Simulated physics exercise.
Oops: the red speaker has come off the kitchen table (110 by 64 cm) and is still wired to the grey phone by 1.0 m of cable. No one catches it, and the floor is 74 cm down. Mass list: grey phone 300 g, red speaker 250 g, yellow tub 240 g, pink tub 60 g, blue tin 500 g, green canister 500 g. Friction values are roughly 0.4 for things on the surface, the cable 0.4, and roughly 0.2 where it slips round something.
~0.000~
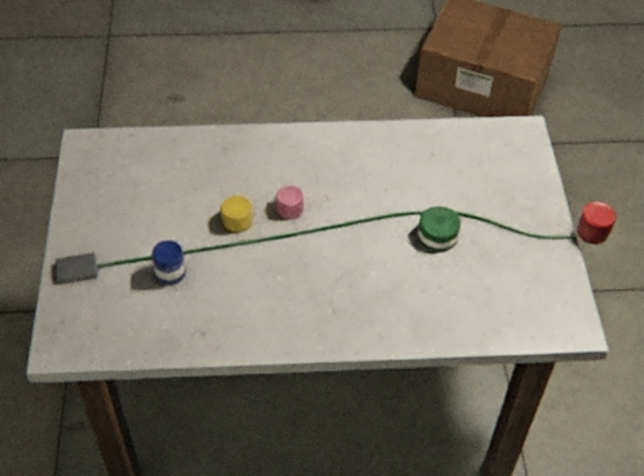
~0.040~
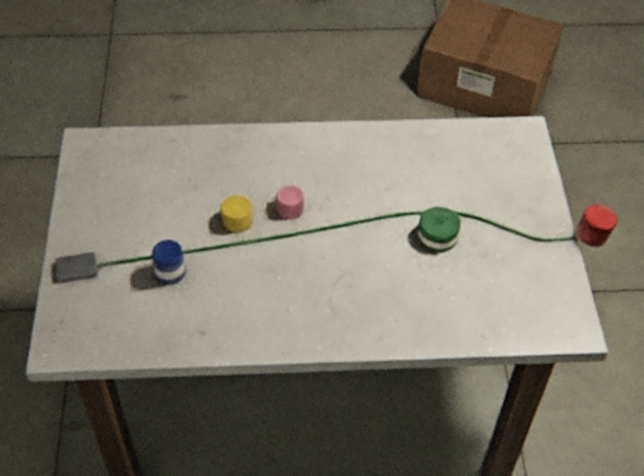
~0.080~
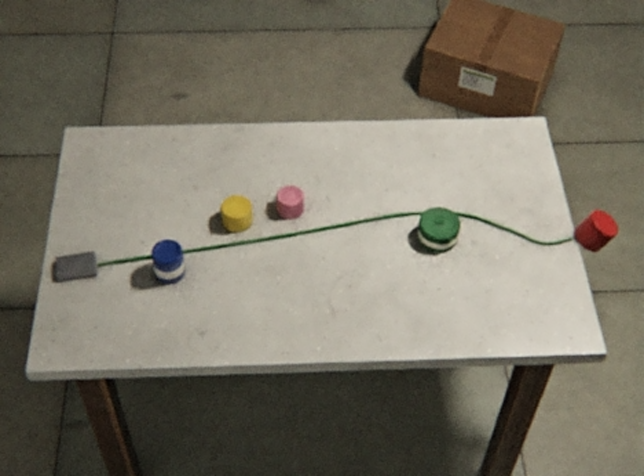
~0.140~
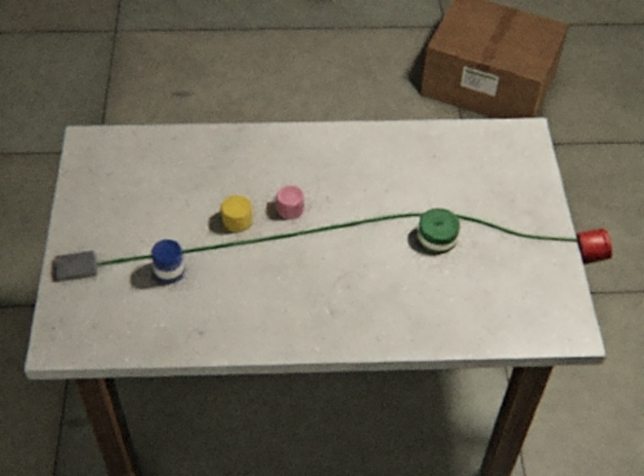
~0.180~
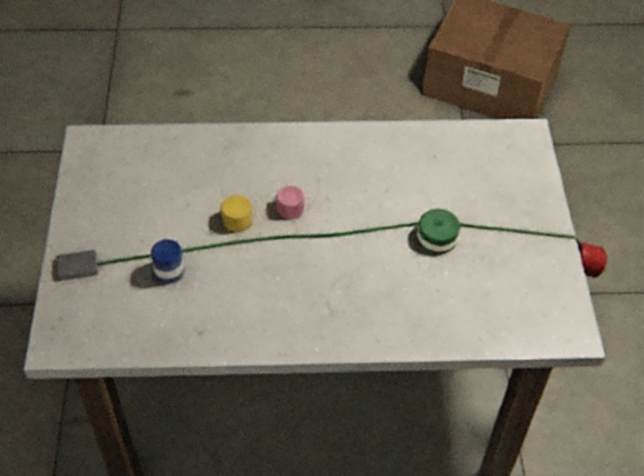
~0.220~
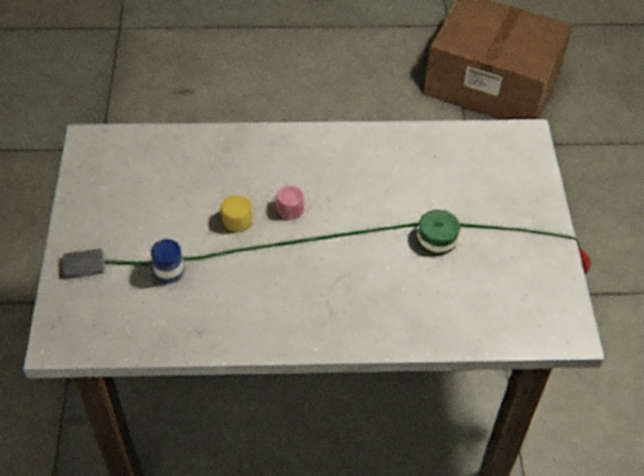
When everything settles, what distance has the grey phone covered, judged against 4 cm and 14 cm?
Reach: Medium-length.
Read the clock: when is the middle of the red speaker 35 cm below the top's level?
Answer: Never.
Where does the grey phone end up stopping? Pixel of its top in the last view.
Resting point is at approximately (115, 257).
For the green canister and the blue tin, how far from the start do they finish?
The green canister ends up around 0 cm from its start and the blue tin around 0 cm.
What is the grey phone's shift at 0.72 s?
Grey phone: 8 cm.
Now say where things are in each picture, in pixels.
The first picture shows grey phone (76, 266); cable runs through (529, 234) (345, 224) (247, 242).
The second picture shows red speaker (600, 216); cable runs through (529, 236) (345, 224).
The third picture shows red speaker (596, 231); cable runs through (528, 238) (345, 225).
The fourth picture shows red speaker (594, 247); cable runs through (531, 236) (345, 225).
The fifth picture shows red speaker (586, 260); cable runs through (542, 233) (351, 232).
The sixth picture shows grey phone (83, 261); cable runs through (541, 232) (352, 233) (253, 247).
By 0.5 s, the cable's tail end at (122, 260); grey phone 5 cm off its start, red speaker over the edge.
By 0.7 s, the cable's tail end at (133, 258); grey phone 7 cm off its start, red speaker over the edge.
By 1.0 s, the cable's tail end at (137, 258); grey phone 8 cm off its start at (115, 257), red speaker over the edge.
By 1.2 s, the cable's tail end at (137, 258); grey phone 8 cm off its start, red speaker over the edge.
By 2.4 s, the cable's tail end at (137, 258); grey phone 8 cm off its start at (115, 257), red speaker over the edge.
